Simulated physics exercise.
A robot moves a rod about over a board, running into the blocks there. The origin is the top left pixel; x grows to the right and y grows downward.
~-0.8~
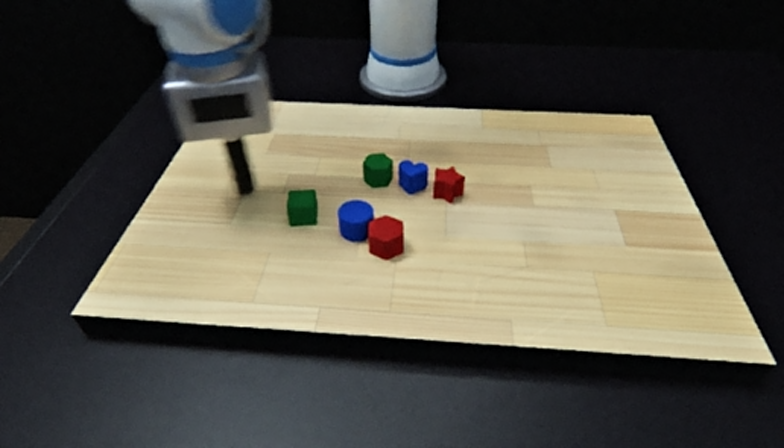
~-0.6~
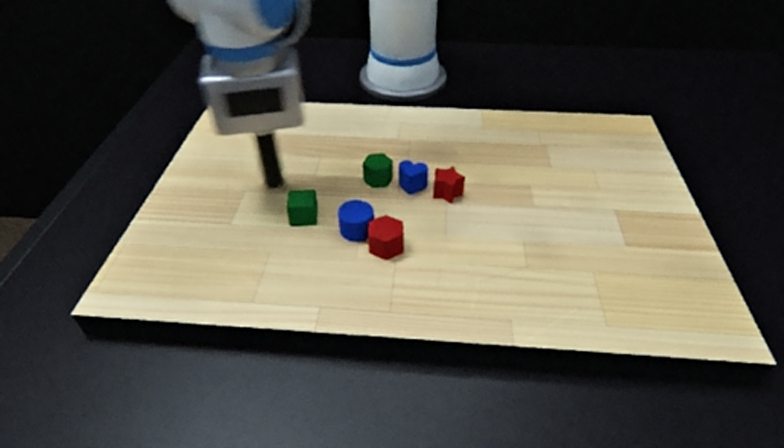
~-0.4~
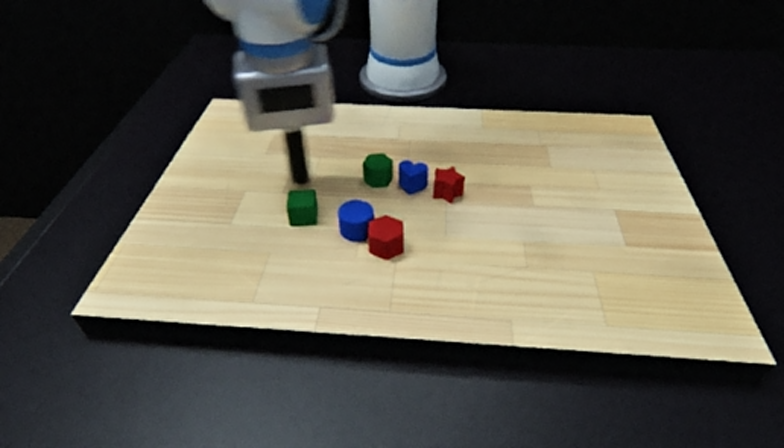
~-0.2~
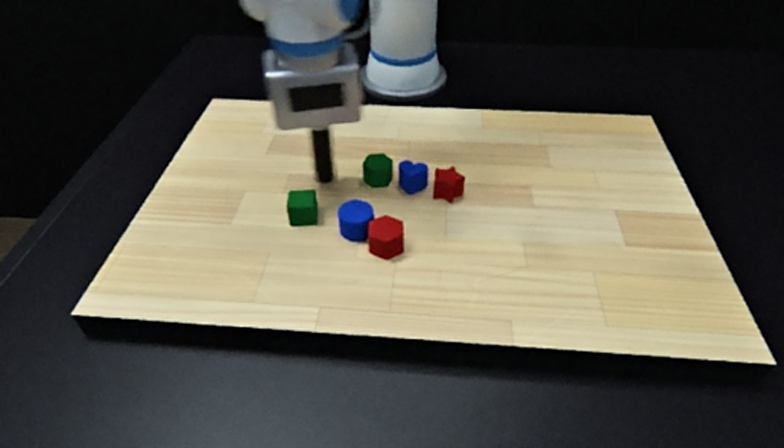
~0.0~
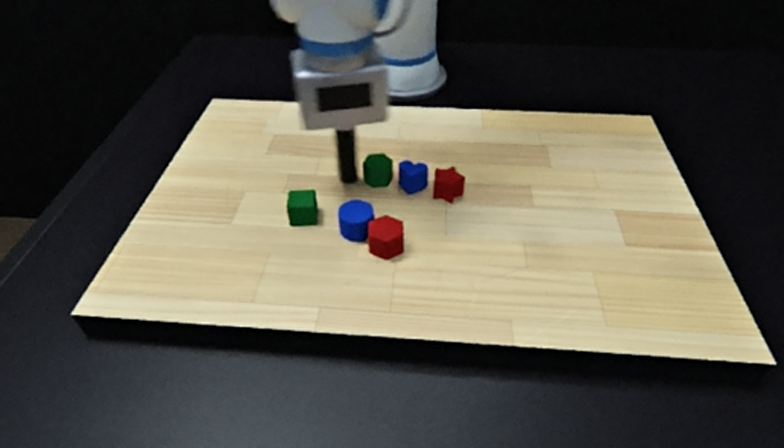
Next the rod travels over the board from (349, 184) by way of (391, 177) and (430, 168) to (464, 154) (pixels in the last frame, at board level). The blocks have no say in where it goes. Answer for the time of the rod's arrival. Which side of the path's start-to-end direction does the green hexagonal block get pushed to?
It will end up to the left.
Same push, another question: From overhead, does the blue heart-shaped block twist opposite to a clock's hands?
No, that is not what happens.
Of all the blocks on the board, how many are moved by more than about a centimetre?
By the end, two blocks will have moved.
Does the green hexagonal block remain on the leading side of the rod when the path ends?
I believe so.
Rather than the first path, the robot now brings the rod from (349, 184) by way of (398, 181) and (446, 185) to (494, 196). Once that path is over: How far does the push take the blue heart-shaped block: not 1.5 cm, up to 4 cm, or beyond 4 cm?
The displacement of the blue heart-shaped block is above 4 cm.
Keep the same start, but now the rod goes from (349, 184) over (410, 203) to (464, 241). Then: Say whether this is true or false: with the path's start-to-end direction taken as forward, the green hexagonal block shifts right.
My answer: False.
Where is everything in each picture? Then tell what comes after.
In the first picture, tip of the rod at (246, 189), middles of tops, green hexagonal block at (378, 161), blue heart-shaped block at (413, 167), red star at (448, 175).
In the second picture, rod at (274, 183), nothing pushed.
In the third picture, rod at (301, 179), nothing pushed.
In the fourth picture, rod at (326, 178), nothing pushed.
In the fifth picture, rod at (349, 178), green hexagonal block at (378, 161), blue heart-shaped block at (413, 167), red star at (448, 175).
The first path, step by step. One third of the way, rod at (391, 172); green hexagonal block at (414, 153), turned 15° anticlockwise; blue heart-shaped block at (427, 167), turned 75° clockwise.
Two thirds of the way, rod at (431, 162); green hexagonal block at (450, 141), turned 40° anticlockwise; blue heart-shaped block at (428, 167), turned 80° clockwise.
At the end, rod at (464, 149); green hexagonal block at (472, 125), turned 85° anticlockwise; blue heart-shaped block at (428, 167), turned 80° clockwise; red star unmoved.
